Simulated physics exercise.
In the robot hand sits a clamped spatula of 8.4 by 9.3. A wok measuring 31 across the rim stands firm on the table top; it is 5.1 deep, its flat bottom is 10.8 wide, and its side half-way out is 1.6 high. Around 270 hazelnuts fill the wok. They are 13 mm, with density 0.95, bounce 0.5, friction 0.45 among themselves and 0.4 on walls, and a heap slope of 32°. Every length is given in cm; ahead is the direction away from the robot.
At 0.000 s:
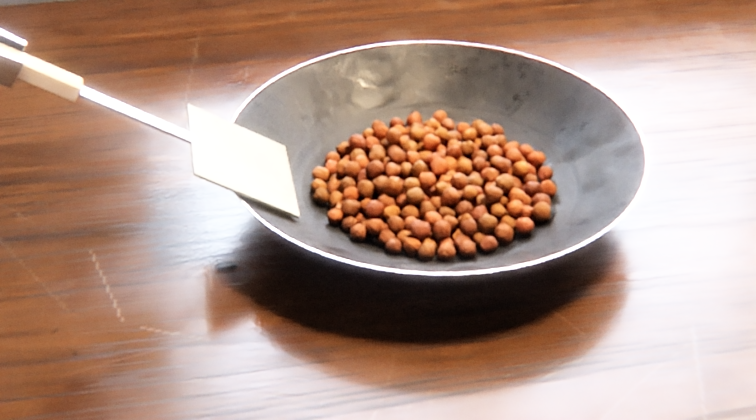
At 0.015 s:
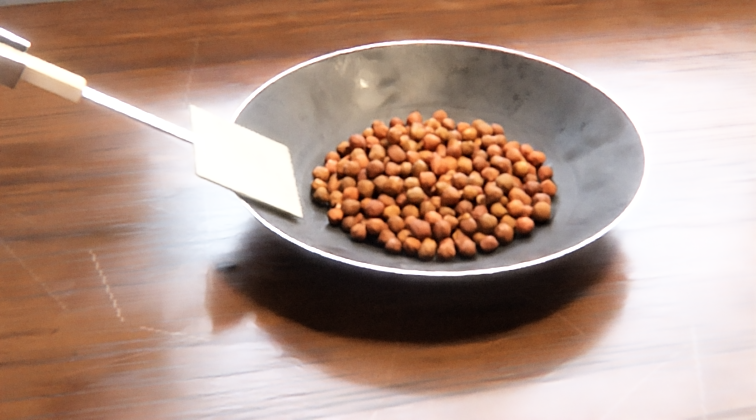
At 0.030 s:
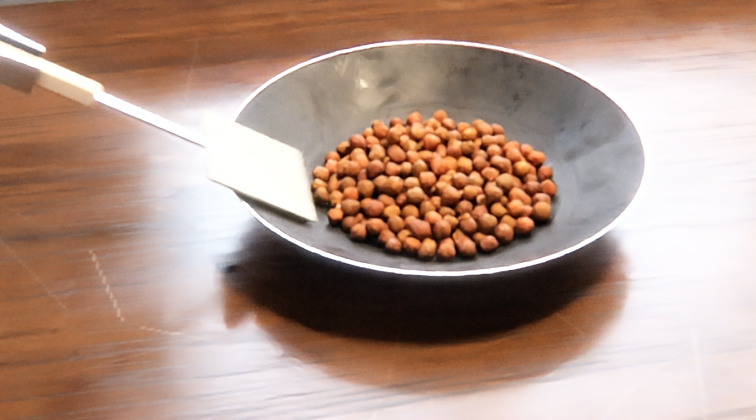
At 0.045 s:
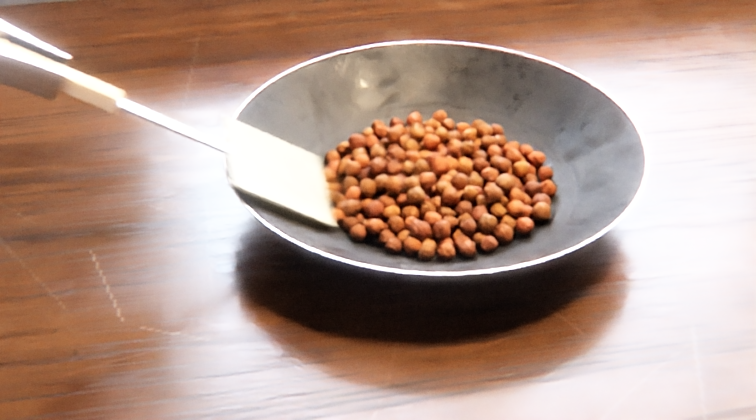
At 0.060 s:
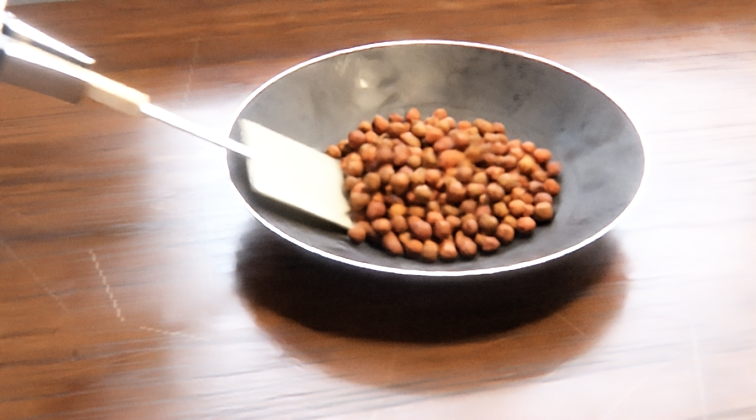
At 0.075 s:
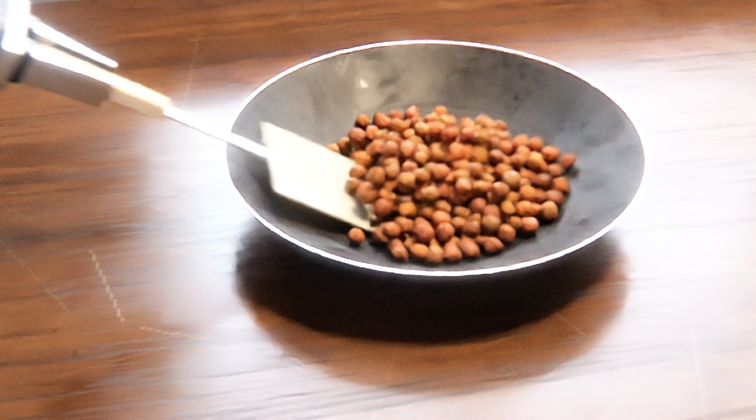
A robot hand gripping a pale spatula slid its flat blade rightward into a black wok on a wooden table, pushing into the pile of hazelnuts and nudging them a little to the right.
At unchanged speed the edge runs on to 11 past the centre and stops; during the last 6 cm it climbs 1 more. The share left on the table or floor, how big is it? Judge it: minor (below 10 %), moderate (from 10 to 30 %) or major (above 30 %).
My judgement: Major.
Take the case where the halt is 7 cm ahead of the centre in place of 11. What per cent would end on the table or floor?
Then the share is near 5 in a hundred.
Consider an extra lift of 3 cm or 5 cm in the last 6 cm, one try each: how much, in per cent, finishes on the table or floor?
First try about 35 %, second try about 30 %.
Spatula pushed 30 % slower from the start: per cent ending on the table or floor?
I'd reckon close to 25 per cent.
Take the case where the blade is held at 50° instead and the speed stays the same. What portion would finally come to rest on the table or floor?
Then roughly 40 percent.
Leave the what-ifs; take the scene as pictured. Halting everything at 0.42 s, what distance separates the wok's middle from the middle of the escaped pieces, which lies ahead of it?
Roughly 22 centimetres ahead.
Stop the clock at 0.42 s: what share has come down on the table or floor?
It is near 35 percent.
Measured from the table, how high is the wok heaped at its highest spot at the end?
Roughly 3.5 centimetres.
After 0.13 s, sloping 33°, highest piece 7 above the table; 267 in the wok.
After 0.19 s, sloping 33°, highest piece 6 above the table; 267 in the wok.
After 0.42 s, sloping 33°, highest piece 6 above the table; 152 in the wok, 93 on the table or floor, 22 on the blade or in flight.
After 1.47 s, sloping 33°, highest piece 4 above the table; 151 in the wok, 116 on the table or floor.
In the end, 151 in the wok, 116 on the table or floor. That is 43 % on the table or floor.
